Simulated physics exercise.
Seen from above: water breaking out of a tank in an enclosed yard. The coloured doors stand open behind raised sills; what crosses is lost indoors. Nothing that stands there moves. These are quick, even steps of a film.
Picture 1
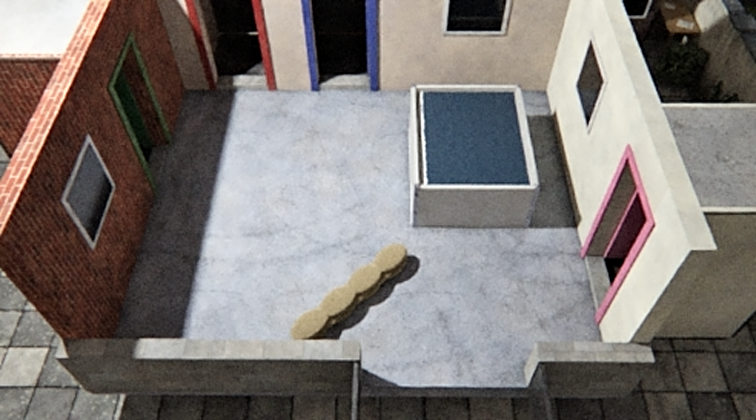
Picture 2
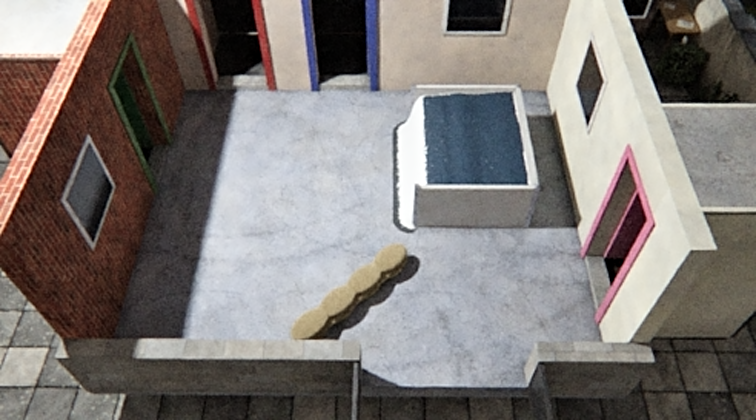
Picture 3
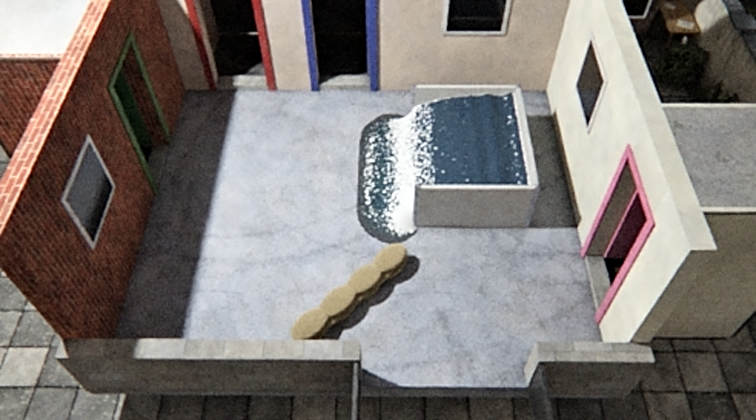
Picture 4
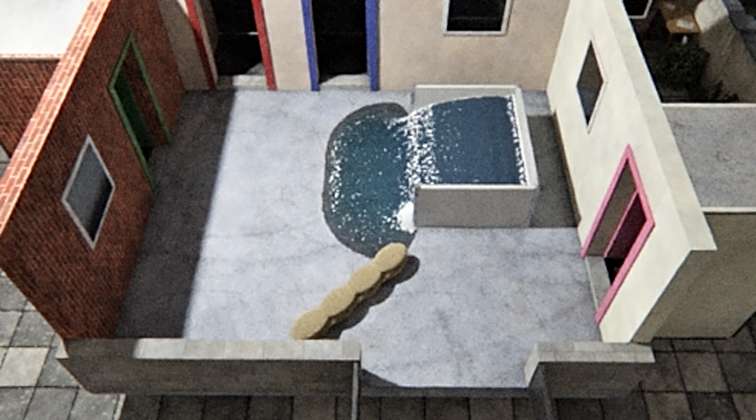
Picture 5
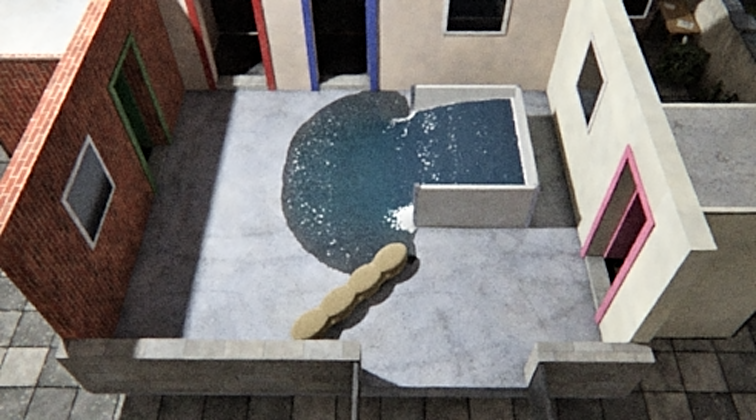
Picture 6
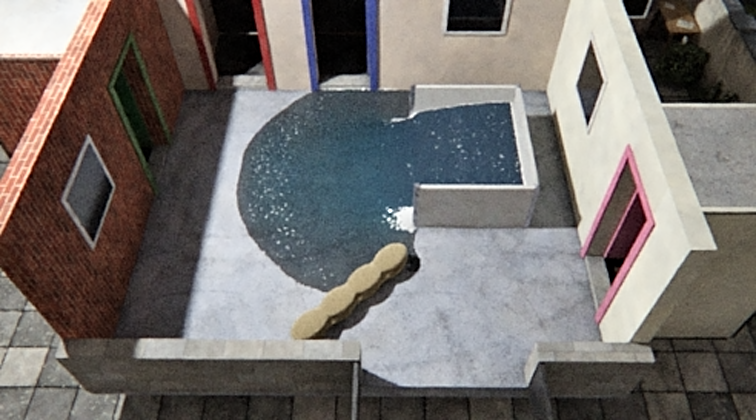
In an enclosed yard with red, blue, green and pink framed doorways, water pours from the left side of a raised tank and spreads leftward across the pale floor in a widening rounded pool, touching a row of tan sacks.
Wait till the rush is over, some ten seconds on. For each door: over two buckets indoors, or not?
In the end: The green door floods; the blue door holds within the limit; the red door floods; the pink door holds within the limit.
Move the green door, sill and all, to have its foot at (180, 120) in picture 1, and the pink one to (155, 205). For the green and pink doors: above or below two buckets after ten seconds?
Then: Green is over, pink lets more in.
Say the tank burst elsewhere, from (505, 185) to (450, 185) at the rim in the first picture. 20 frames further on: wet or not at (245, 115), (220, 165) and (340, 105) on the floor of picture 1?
In that order: Free of water, no water, clear.
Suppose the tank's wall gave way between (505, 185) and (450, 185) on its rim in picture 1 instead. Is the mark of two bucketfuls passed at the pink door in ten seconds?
Then: The pink one goes over.
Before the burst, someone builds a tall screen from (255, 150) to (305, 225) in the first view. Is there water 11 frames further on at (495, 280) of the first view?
At that place: Clear.
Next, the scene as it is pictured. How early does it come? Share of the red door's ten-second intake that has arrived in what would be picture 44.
Near 100 in a hundred.
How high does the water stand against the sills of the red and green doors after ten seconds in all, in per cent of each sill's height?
Roughly 60 per cent, then 200 per cent.
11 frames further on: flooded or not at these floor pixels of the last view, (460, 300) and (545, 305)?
As listed: Dry, free of water.
A moment on, water covers 55 % of the floor; the green door over two buckets in, the blue door wet at the sill, nothing in, the red door wet at the sill, nothing in, the pink door not reached.
Next, water covers 60 % of the floor; the green door far over two buckets in, the blue door under two buckets in, the red door wet at the sill, nothing in, the pink door not reached.
Then, water covers 60 % of the floor; the green door far over two buckets in, the blue door under two buckets in, the red door over two buckets in, the pink door not reached.
Later, water covers 70 % of the floor; the green door far over two buckets in, the blue door under two buckets in, the red door over two buckets in, the pink door not reached.
In the end, water covers 90 % of the floor; the green door far over two buckets in, the blue door under two buckets in, the red door over two buckets in, the pink door wet at the sill, nothing in.
